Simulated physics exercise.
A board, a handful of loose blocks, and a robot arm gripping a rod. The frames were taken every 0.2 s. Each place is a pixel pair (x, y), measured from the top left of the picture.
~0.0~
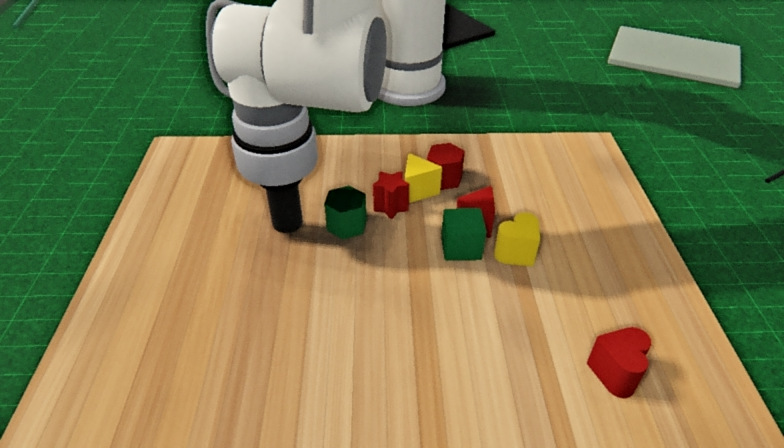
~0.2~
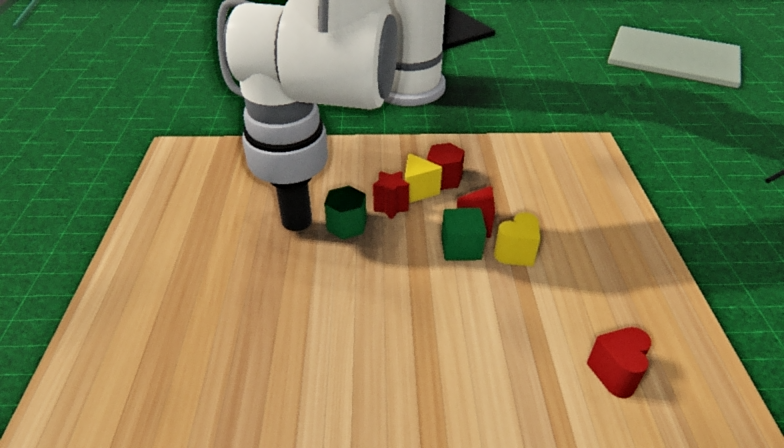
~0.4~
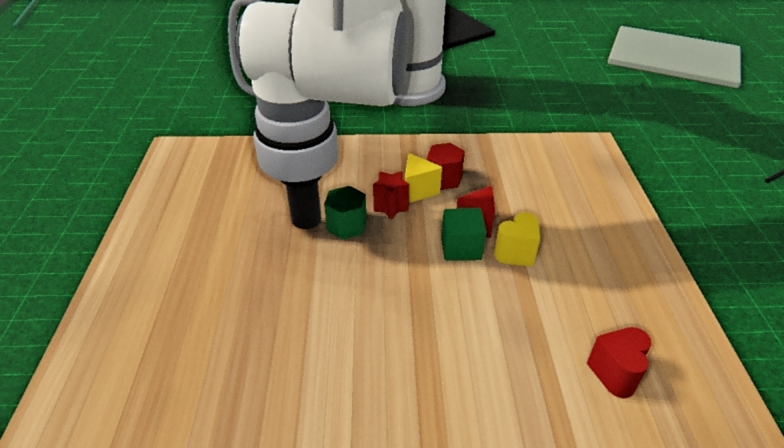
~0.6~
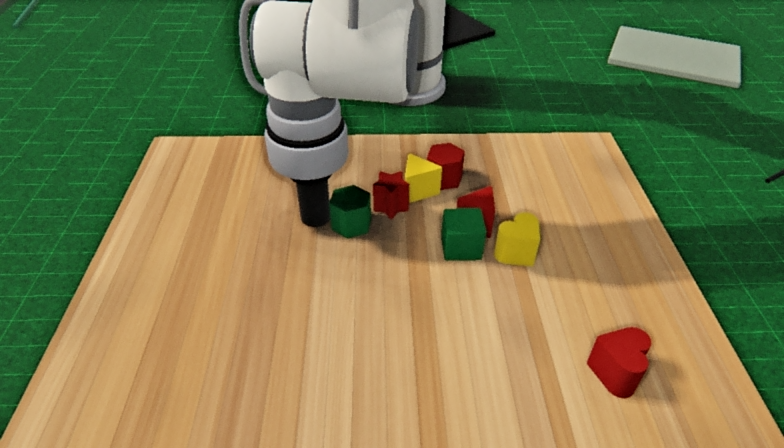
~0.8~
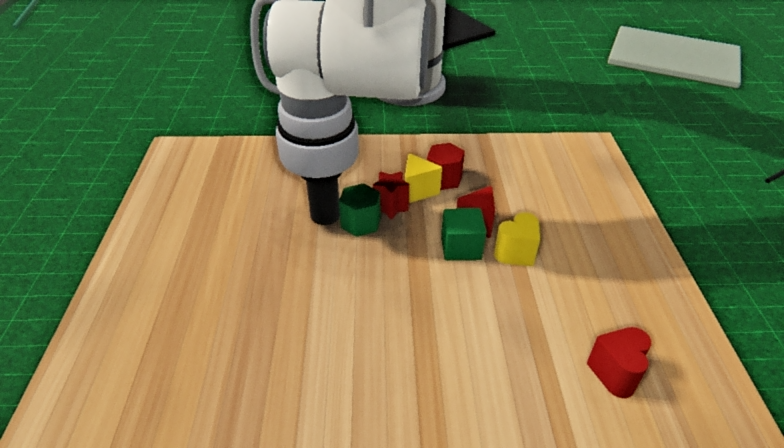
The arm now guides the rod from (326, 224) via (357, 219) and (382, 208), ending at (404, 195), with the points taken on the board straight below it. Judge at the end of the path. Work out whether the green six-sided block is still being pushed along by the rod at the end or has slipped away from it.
Lost on the way.
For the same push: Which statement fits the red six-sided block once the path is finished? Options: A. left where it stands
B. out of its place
The answer is B.
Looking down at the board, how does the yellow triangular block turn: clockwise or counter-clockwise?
Prediction: Counterclockwise.
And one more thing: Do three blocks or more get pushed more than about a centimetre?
Yes, that is what happens.
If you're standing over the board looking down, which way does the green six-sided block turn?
My answer: Clockwise.
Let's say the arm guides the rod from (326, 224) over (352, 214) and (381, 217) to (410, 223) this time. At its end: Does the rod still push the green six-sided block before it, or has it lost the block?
I think the rod keeps pushing the green six-sided block along right to the end.
The first path, step by step. One third of the way, rod at (358, 210); green six-sided block at (391, 192); red star at (411, 175); yellow triangular block at (435, 162); red six-sided block at (453, 149), turned 15° anticlockwise.
Two thirds of the way, rod at (383, 198); green six-sided block at (413, 190), turned 15° clockwise; red star at (428, 173); yellow triangular block at (449, 160), turned 20° anticlockwise; red six-sided block at (460, 145), turned 30° anticlockwise.
At the end, rod at (404, 186); green six-sided block at (417, 191), turned 30° clockwise; red star at (432, 174); yellow triangular block at (451, 160), turned 25° anticlockwise; red six-sided block at (460, 144), turned 35° anticlockwise.
